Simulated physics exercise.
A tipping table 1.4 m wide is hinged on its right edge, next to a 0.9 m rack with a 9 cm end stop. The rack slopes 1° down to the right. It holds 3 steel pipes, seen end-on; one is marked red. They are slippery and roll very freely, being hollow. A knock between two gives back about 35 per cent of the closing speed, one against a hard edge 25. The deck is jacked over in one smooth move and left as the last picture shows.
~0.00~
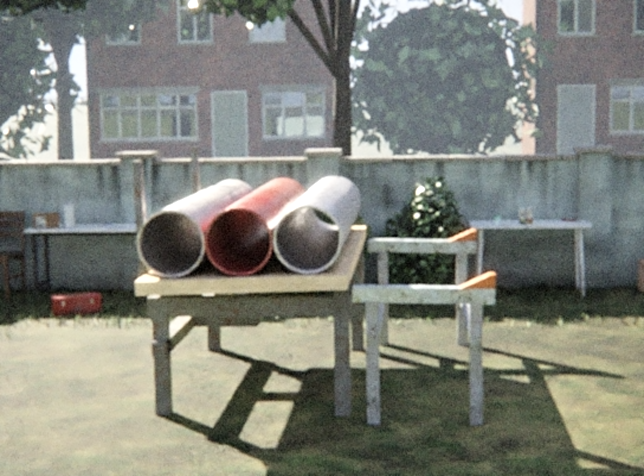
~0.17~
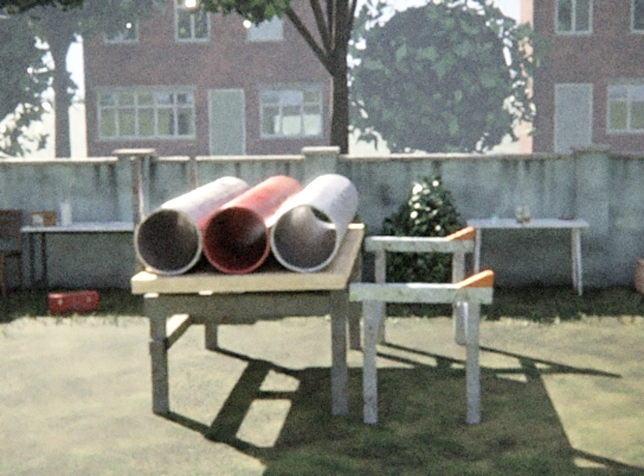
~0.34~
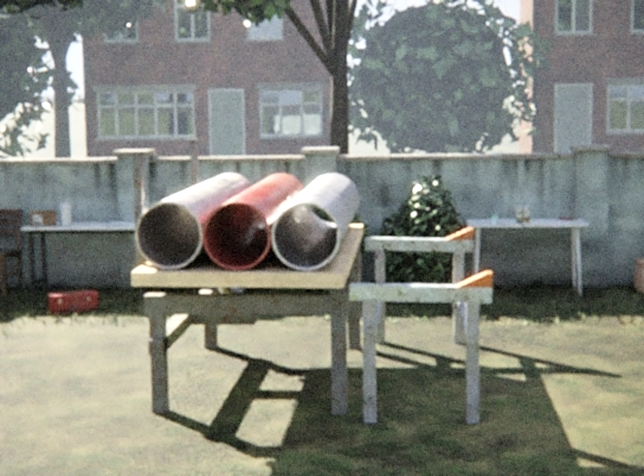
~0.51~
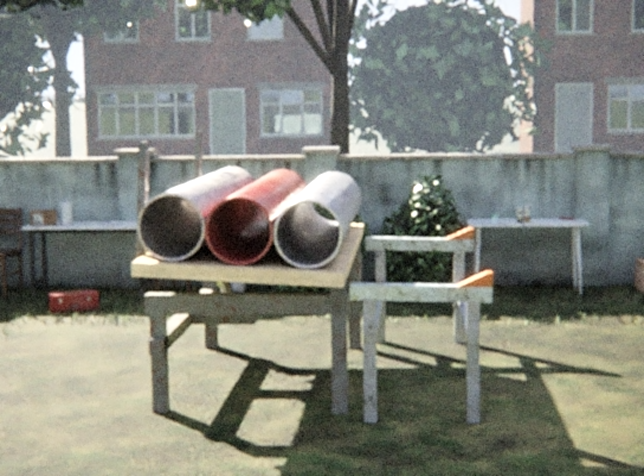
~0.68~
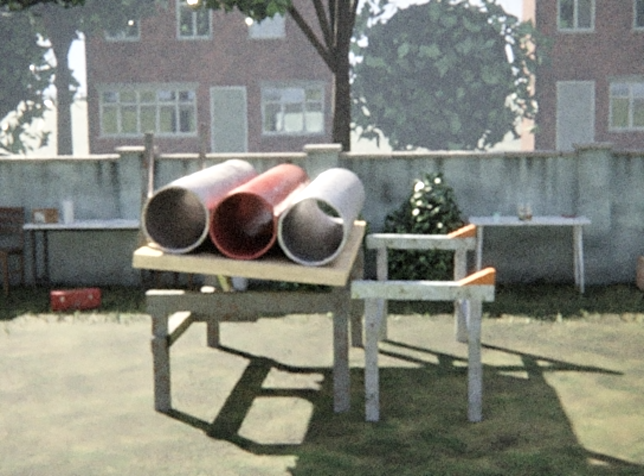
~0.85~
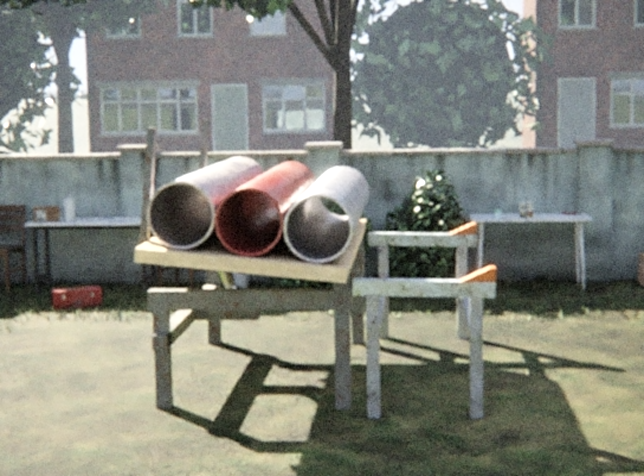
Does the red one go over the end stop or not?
Red stays inside the stop.
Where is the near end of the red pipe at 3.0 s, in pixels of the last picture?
At about (435, 247).
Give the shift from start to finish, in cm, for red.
About: Red 140.
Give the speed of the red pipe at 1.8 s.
About 0.7 m/s.
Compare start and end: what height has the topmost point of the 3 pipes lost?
Roughly 10 cm.
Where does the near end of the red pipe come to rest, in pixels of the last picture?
Near (453, 247).
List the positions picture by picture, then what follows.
Red (239, 242); deck tilted 1° back; stop top at (493, 277), in the first frame.
Red (236, 240); deck tilted 1° back, in the second frame.
Red (237, 236); deck tilted 1° to the rack, in the third frame.
Red (239, 231); deck tilted 3° to the rack, in the fourth frame.
Red (243, 225); deck tilted 5° to the rack, in the fifth frame.
Red (249, 222); deck tilted 6° to the rack, in the sixth frame.
By 1.8 s, red is on the deck, 25 cm from the hinge, rolling right; 0 lost over the end.
By 3.0 s, red is on the rack, 40 cm from the rack's far end, rolling right; 1 lost over the end.
By 4.4 s, red is on the rack, 30 cm from the rack's far end; 1 lost over the end.
Finally (6.0 s), red is on the rack, 25 cm from the rack's far end; 1 lost over the end.
